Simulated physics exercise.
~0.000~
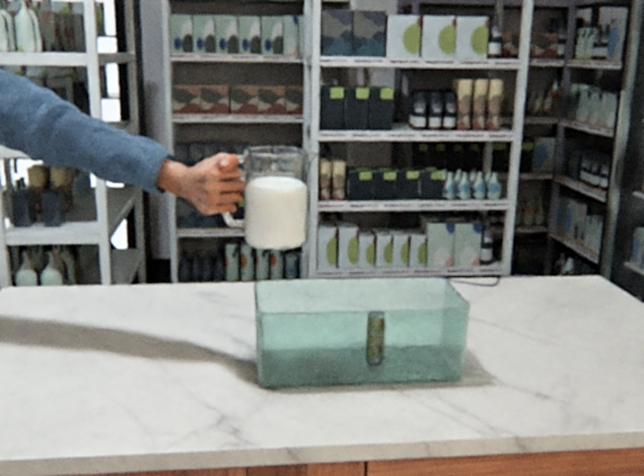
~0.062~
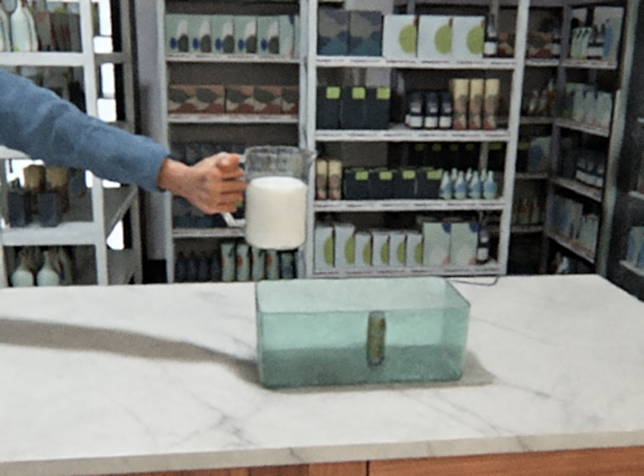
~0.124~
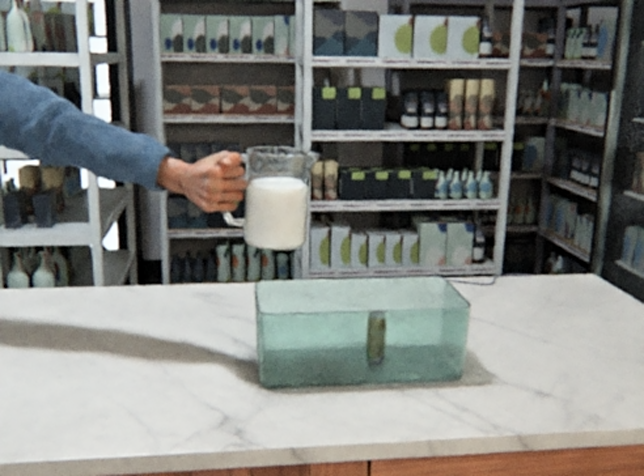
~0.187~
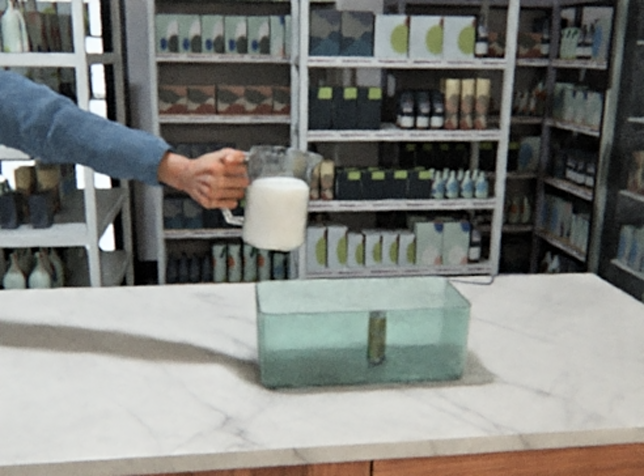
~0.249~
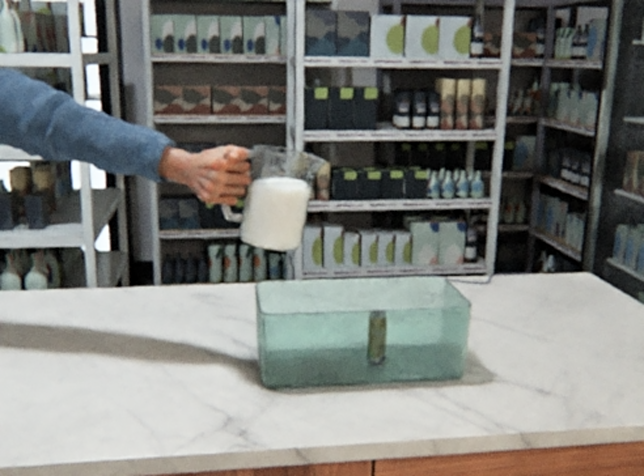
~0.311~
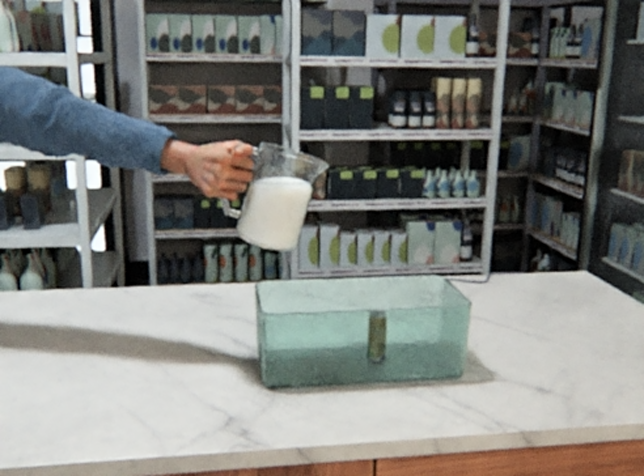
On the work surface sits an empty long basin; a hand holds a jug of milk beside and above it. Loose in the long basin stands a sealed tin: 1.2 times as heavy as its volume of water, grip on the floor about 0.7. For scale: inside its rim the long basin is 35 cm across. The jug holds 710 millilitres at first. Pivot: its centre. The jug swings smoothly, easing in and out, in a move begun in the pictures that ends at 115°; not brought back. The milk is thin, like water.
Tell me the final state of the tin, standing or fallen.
The tin ends fallen.
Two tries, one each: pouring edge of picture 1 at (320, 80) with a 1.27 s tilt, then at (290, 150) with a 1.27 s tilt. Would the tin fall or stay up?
Try 1: Still standing; try 2: Still standing.
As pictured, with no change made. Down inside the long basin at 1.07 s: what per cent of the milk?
Reading: Approx. 42 %.
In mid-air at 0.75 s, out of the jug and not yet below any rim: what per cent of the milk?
About 7 per cent.
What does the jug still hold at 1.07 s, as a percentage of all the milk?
Around 32 in a hundred is still there.
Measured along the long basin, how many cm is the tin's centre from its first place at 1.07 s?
I'd put it at around 0 centimetres.
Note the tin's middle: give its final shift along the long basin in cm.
Roughly 9.0 cm.
By 0.75 s the tilt is 74° and 93 per cent is still to pour; the tin stands where it began.
By 1.07 s the tilt is 108° and 32 per cent is still to pour; the tin stands where it began.
By 1.40 s the tilt is 115° and 1 per cent is still to pour; the tin leans 50°.
By 1.77 s the tilt is 115° and 0 per cent is still to pour; the tin lies on its side.
At rest the tin lies on its side.
